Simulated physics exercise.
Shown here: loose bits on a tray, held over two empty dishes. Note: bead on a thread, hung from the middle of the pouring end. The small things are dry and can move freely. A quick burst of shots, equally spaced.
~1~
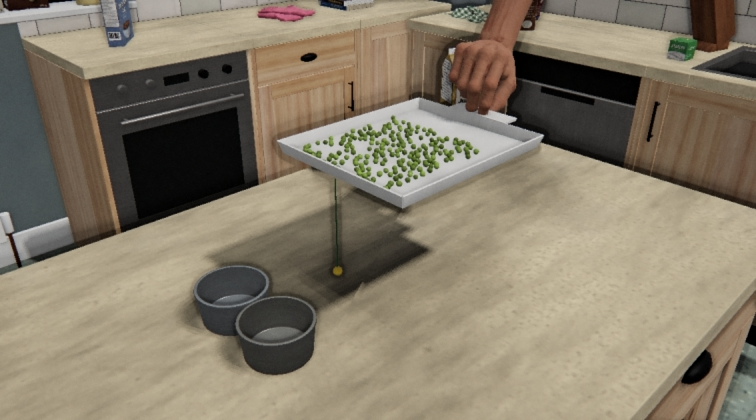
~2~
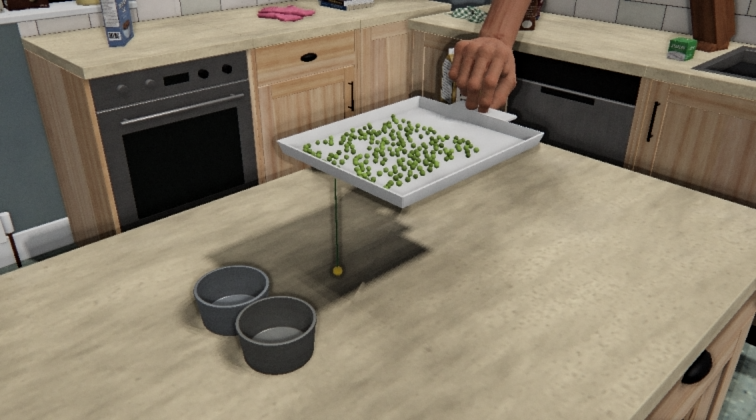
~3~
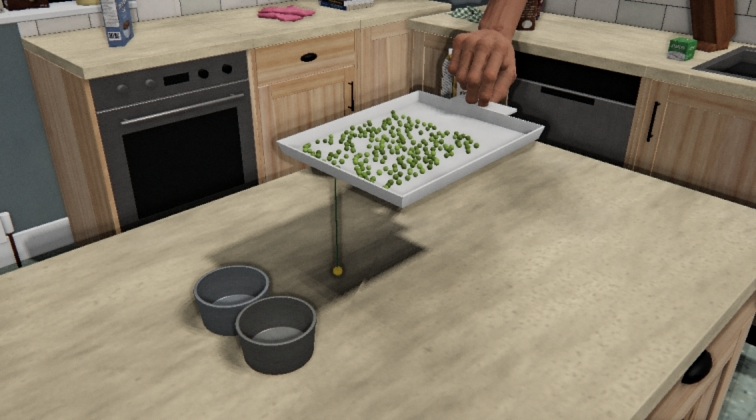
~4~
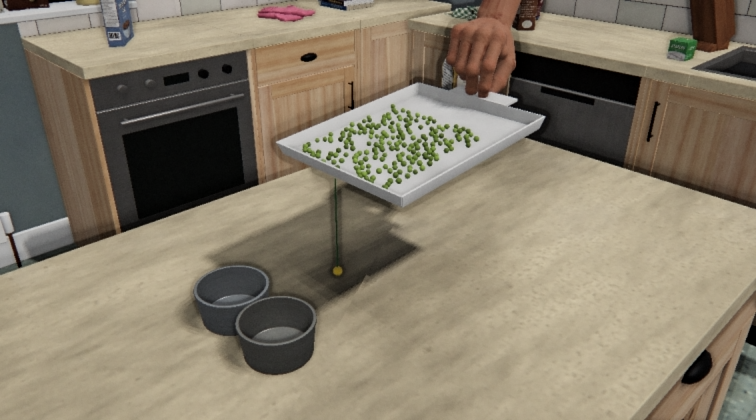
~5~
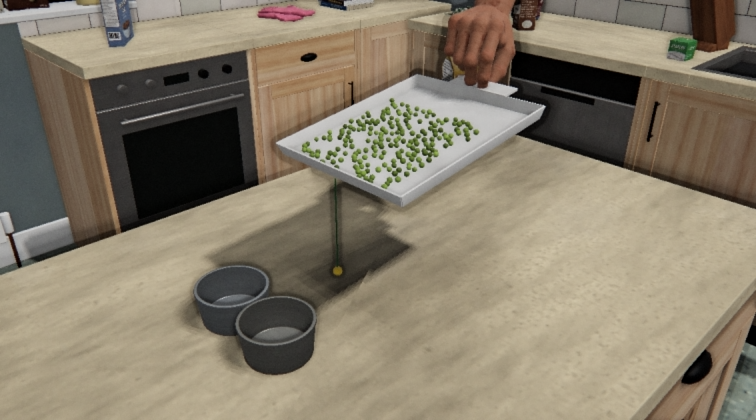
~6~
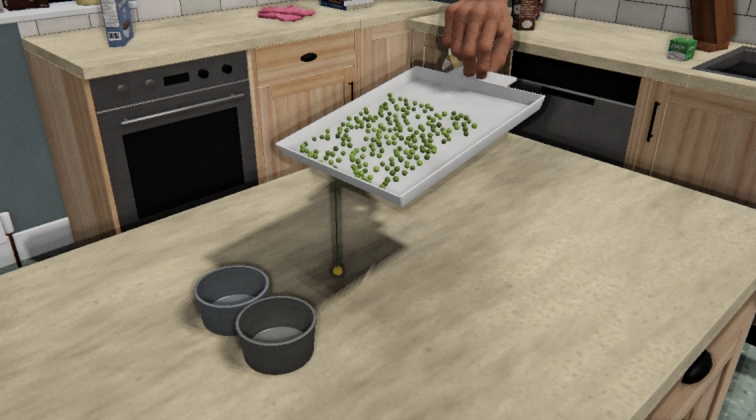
In a kitchen, a hand gradually tilts a white tray of green peas above two empty dishes.
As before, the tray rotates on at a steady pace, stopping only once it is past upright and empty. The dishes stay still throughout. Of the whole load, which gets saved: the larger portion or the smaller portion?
It looks like most goes past the dishes, when all's done.
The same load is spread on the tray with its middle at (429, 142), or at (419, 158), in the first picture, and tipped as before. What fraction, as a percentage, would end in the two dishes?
You'd get near 0 percent first and near 0 percent next.
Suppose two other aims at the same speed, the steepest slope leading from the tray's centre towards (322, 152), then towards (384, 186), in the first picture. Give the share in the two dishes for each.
The first try yields 0 percent and the second 0 percent.
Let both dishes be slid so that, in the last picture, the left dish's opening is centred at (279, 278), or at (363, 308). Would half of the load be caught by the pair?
The first time it's higher than half, the second time lower than half.
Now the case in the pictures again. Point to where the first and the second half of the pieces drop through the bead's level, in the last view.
Half one: (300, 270), half two: (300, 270).
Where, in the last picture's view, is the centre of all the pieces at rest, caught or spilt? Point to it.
Close to (302, 307) in the last picture.
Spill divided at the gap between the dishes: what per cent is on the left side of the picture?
Left share: Close to 20 %.
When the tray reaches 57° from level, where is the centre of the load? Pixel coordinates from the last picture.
I'd mark the middle close to (328, 159).
Soon after the last picture, tray tipped steeply; nearly all on the tray; a stray few outside both.
A little later, tray tipped right over; a stray few on the tray; a stray few in the right dish; a stray few in the left dish; about two thirds outside both; about a quarter in the air.
Later still, tray tipped past a quarter turn; all outside both.
At rest, tray tipped past a quarter turn; none in the right dish; none in the left dish; all outside both.
